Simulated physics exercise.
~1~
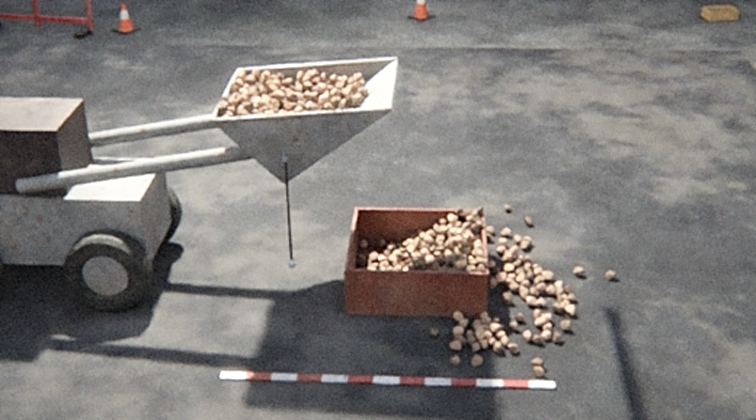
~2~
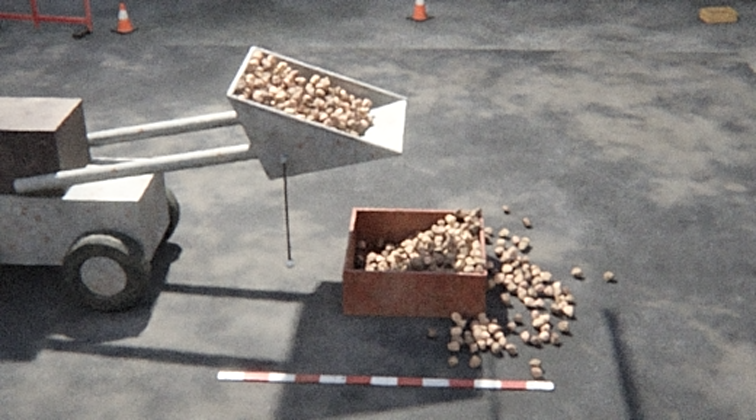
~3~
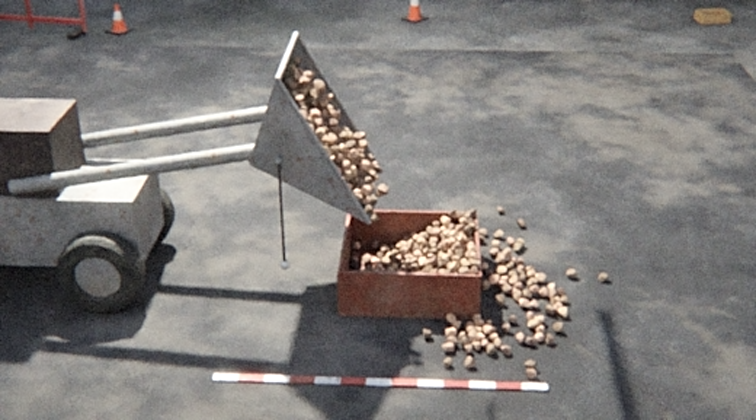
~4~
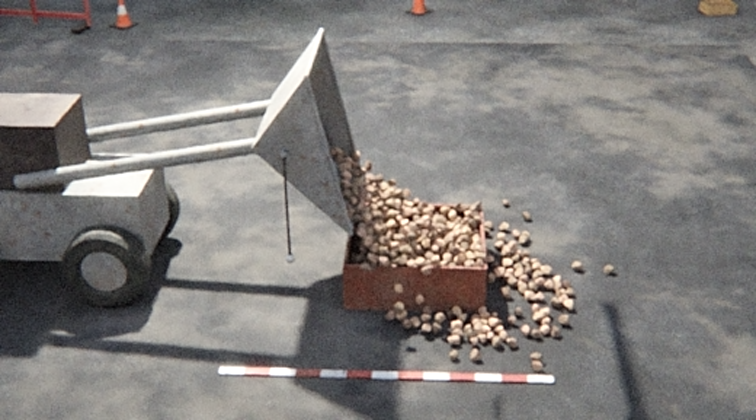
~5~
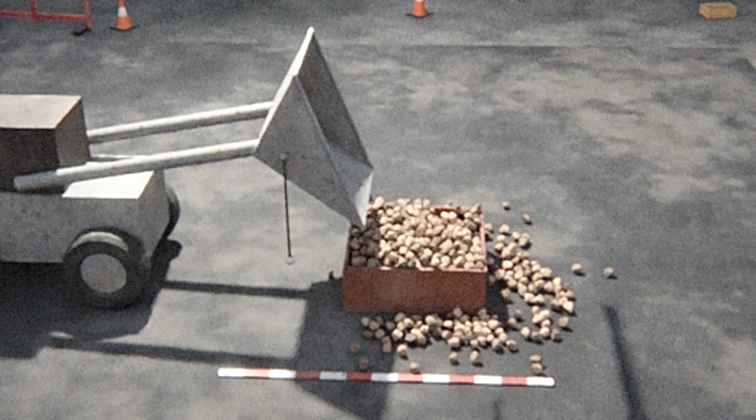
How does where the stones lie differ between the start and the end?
At the start the stones are split between the raised bucket and the bin and ground below it. By the end they all lie lower and farther right overall, heaped in the bin and scattered on the ground around it.
